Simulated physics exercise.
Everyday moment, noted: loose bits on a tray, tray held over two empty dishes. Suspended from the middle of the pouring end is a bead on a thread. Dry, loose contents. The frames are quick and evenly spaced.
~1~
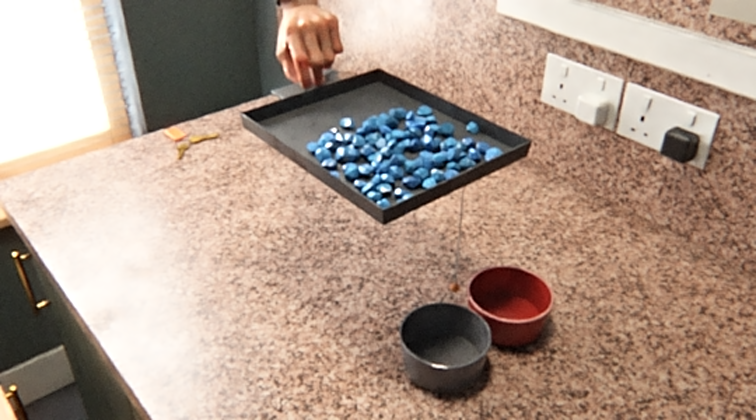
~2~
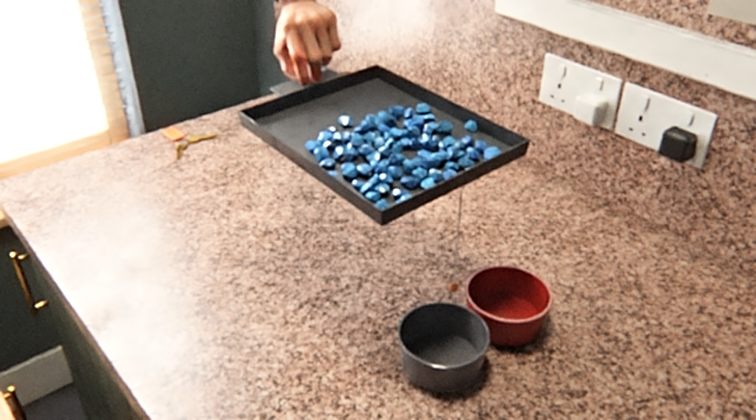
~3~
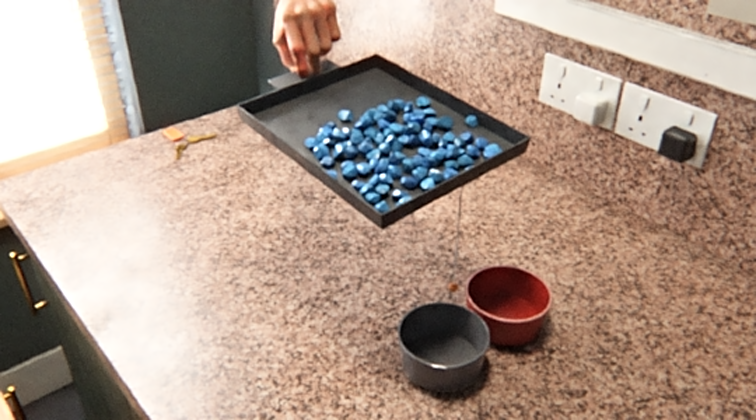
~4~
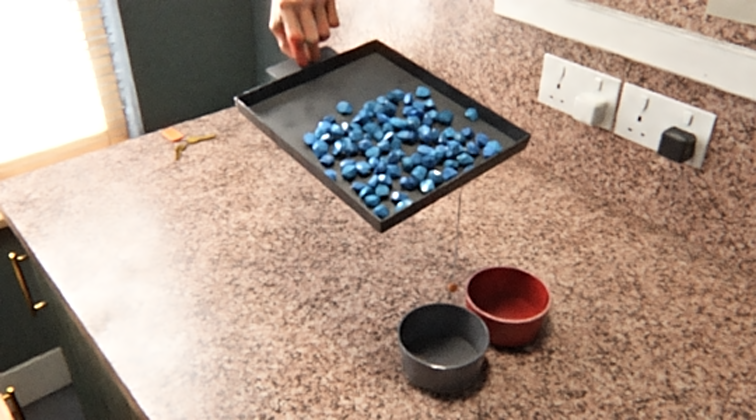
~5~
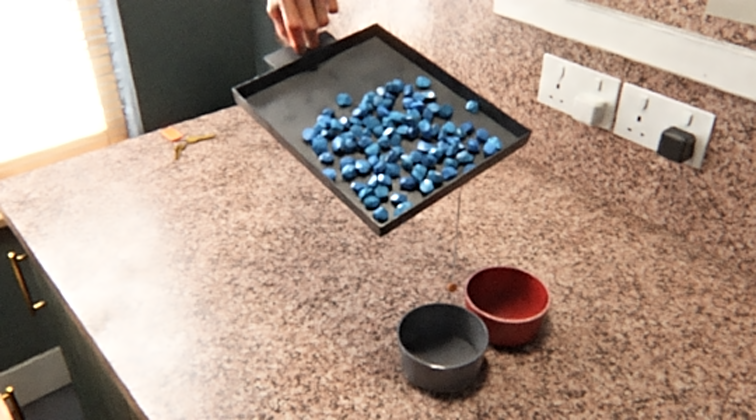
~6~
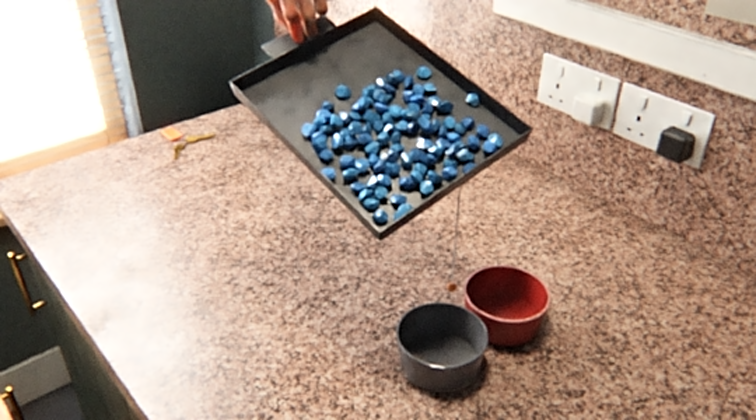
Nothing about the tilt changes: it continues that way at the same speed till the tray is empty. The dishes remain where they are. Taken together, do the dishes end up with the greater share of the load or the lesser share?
They end up with the lesser share.
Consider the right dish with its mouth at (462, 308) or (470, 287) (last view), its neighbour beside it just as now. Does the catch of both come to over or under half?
One: Above a half. Two: Over half.
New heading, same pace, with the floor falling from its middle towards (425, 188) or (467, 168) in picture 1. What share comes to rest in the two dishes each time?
First case: 50 %; second case: 60 %.
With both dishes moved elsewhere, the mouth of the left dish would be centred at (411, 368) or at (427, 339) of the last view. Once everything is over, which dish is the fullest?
Try 1: The dish to the left; try 2: The dish to the left.
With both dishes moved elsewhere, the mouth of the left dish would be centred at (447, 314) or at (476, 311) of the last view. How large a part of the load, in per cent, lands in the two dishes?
About 10 per cent, then about 0 per cent.
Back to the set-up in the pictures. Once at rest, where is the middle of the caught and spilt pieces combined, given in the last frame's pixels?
Centre at rest, last view: Approx. (385, 372).
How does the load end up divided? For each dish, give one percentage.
Roughly 20 in a hundred for the left dish, roughly 0 in a hundred for the right dish.
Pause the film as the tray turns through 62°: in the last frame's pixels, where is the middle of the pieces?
Somewhere about pixel (396, 162).
Shortly afterwards, tray tipped steeply; all but a few on the tray; only a few in the air.
Next, tray tipped right over; near a quarter on the tray; a little in the left dish; near a third outside both; near a quarter in the air.
Some moments later, tray tipped past a quarter turn; near a quarter in the left dish; the bulk outside both.
In the end, tray tipped past a quarter turn; near a quarter in the left dish; none at all in the right dish; the bulk outside both.
